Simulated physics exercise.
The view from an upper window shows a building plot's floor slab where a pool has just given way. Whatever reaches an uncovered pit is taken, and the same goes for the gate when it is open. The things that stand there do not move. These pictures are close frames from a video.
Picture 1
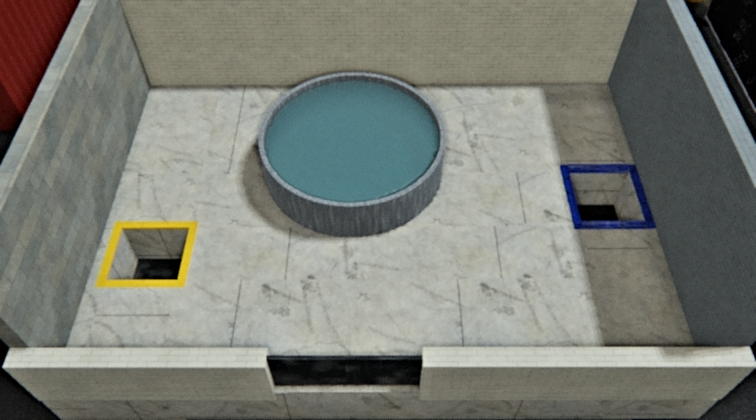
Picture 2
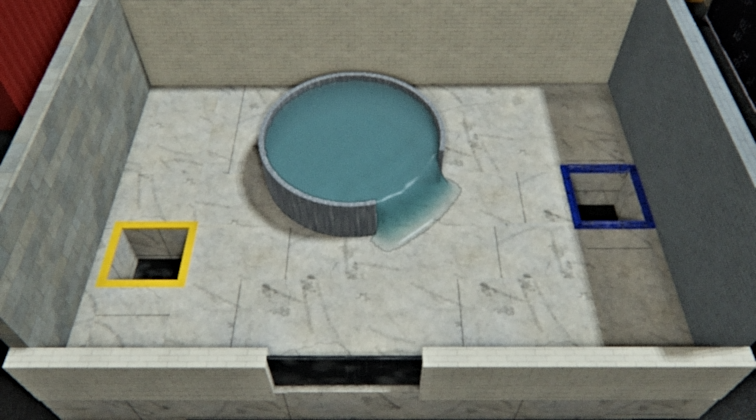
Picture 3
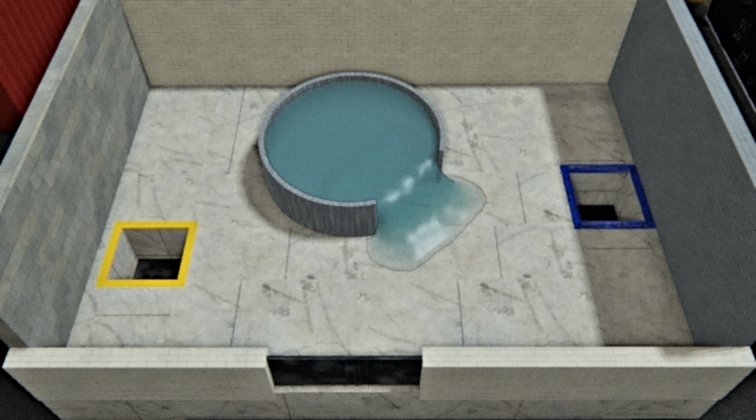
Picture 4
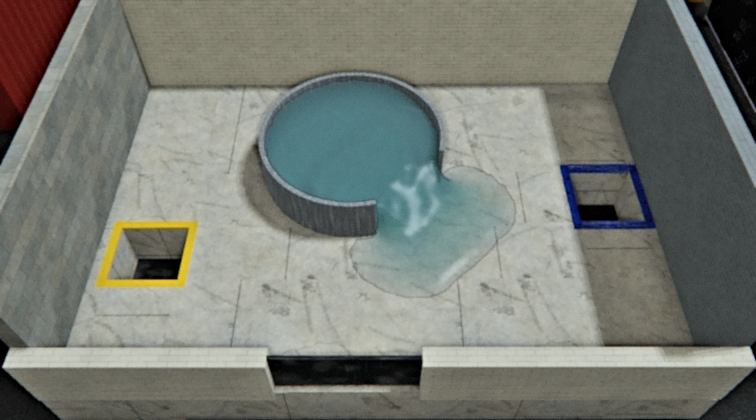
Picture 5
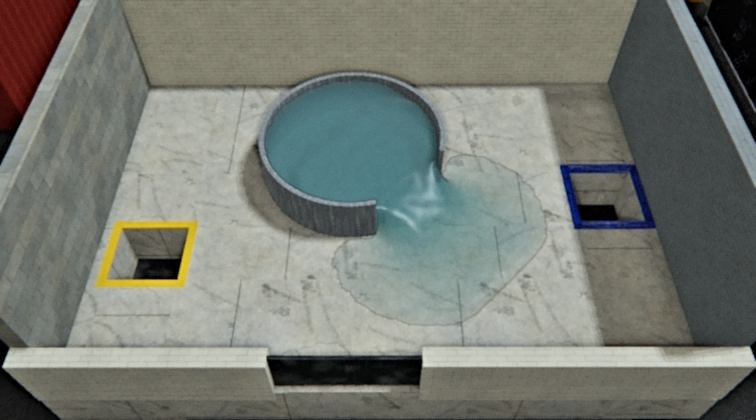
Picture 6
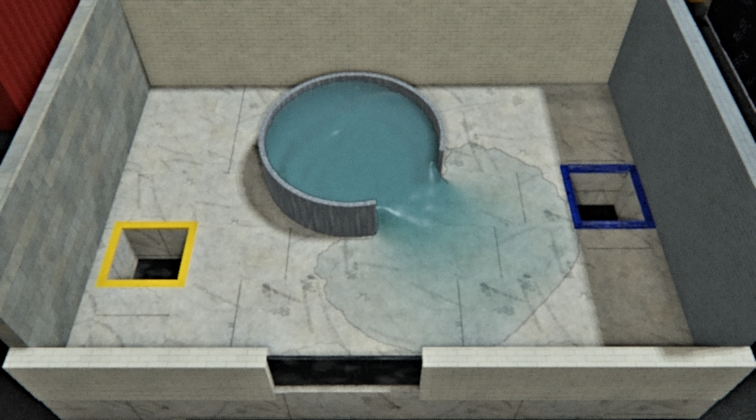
At first, a round tank of blue-green water stands whole and still on a pale walled floor, between a yellow-edged opening and a blue-edged one. Then its lower right side gives way and water pours out, spreading in a widening, thinning sheet across the slab toward the right and the front wall.
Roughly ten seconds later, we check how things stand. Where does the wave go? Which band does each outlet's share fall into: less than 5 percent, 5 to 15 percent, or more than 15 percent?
The gate ends up with a share that stays below five per cent, the blue pit ends up with a share topping fifteen per cent, the yellow pit ends up with a share within five to fifteen per cent.
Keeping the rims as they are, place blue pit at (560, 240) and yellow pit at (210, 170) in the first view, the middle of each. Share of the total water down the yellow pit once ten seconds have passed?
Yellow: 2 %.
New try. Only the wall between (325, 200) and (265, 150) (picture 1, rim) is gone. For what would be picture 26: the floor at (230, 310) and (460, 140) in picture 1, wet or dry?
In the order asked: Sodden, out of reach.
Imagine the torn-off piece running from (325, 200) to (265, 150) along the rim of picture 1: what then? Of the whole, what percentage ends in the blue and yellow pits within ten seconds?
In percent: Blue 0, yellow 55.
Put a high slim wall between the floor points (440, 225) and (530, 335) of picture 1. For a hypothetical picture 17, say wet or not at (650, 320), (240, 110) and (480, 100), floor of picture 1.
Taken in turn, the three points are soaked, unsoaked and unsoaked.
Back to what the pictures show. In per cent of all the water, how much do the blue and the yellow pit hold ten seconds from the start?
Shares, in order: 26 % and 8 %.
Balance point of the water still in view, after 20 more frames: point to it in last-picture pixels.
I reckon somewhere around (446, 233).
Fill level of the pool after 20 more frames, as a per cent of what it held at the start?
About 42 %.
A moment on, water covers 30 % of the floor; the gate 0 %, the blue pit 1 %, the yellow pit 0 %.
Next, water covers 35 % of the floor; the gate 0 %, the blue pit 2 %, the yellow pit 0 %.
Then, water covers 45 % of the floor; the gate 0 %, the blue pit 7 %, the yellow pit 0 %.
Later, water covers 70 % of the floor; the gate 0 %, the blue pit 19 %, the yellow pit 1 %.
In the end, water covers 90 % of the floor; the gate 0 %, the blue pit 25 %, the yellow pit 8 %.
